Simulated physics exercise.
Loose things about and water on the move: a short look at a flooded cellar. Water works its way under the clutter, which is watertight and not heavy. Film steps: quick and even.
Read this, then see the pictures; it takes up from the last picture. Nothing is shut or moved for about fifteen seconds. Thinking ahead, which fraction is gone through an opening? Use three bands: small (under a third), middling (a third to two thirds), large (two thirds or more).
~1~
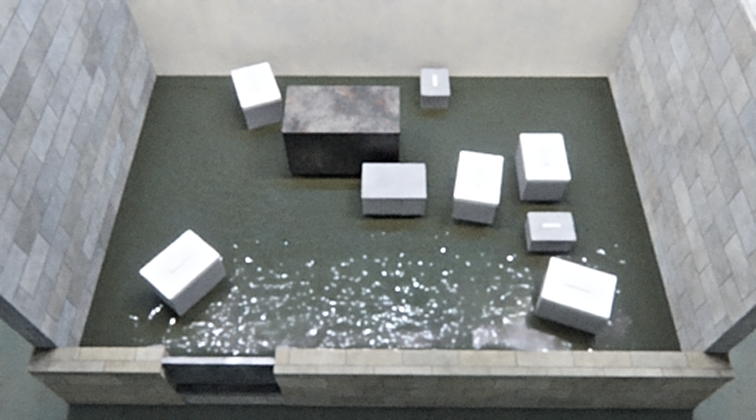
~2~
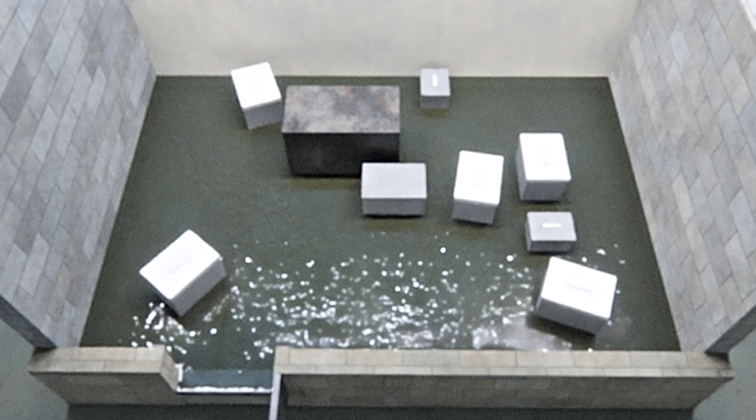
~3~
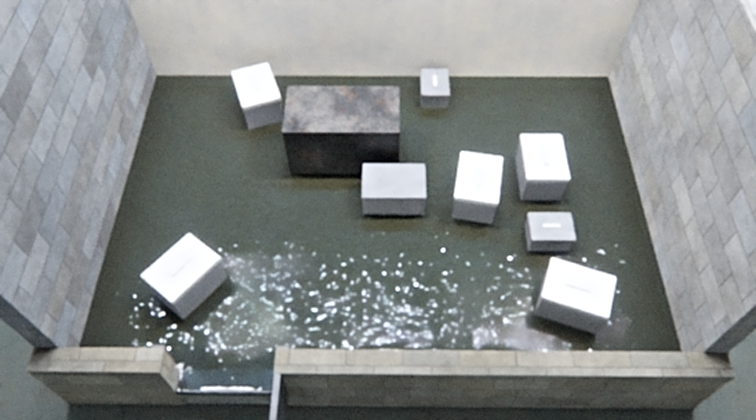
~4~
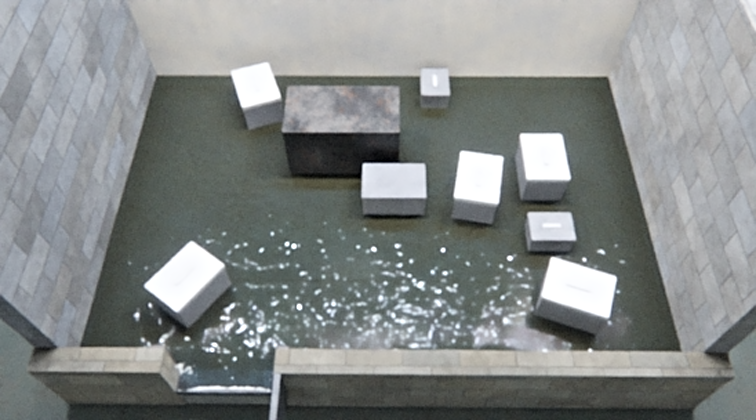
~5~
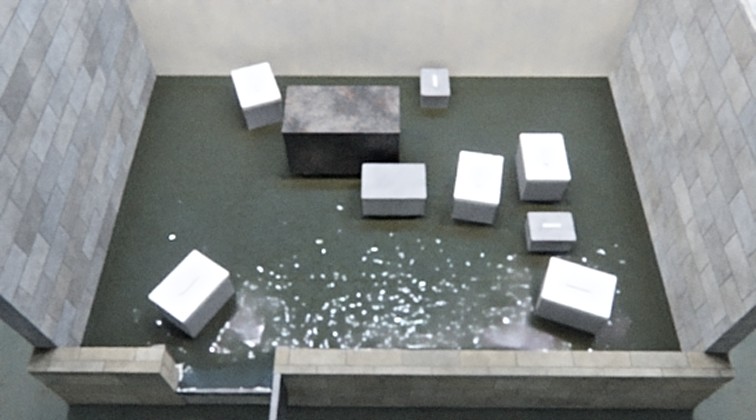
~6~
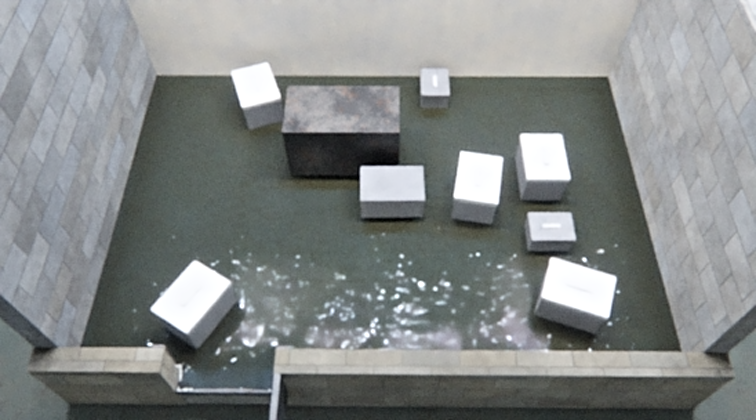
Small.
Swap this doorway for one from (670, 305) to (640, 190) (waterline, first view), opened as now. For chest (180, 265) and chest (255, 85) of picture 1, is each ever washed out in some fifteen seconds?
First retained, second retained.
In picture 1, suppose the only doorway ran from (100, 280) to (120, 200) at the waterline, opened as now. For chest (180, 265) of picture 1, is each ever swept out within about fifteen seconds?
As I see it, it's getting away.
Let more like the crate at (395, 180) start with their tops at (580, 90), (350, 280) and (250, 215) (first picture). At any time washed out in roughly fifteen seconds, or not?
Here's how it goes, in order: Does not get out, then gets out, then gets out.
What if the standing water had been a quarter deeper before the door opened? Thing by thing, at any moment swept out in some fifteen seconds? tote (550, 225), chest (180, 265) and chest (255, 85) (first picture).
Result per object, as listed: Retained / washed away / retained.
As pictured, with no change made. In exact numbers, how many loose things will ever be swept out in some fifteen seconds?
The total is 1.
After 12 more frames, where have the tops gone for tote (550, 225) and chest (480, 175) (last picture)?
First object near (516, 241); second object near (429, 205).
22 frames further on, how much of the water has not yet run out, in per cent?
It works out at roughly 74 percent.
A moment on, 0 of 8 are out; 8 afloat.
Next, 1 of 8 are out; 7 afloat.
Later, 1 of 8 are out; 7 afloat.
In the end, 1 of 8 are out; 7 afloat.
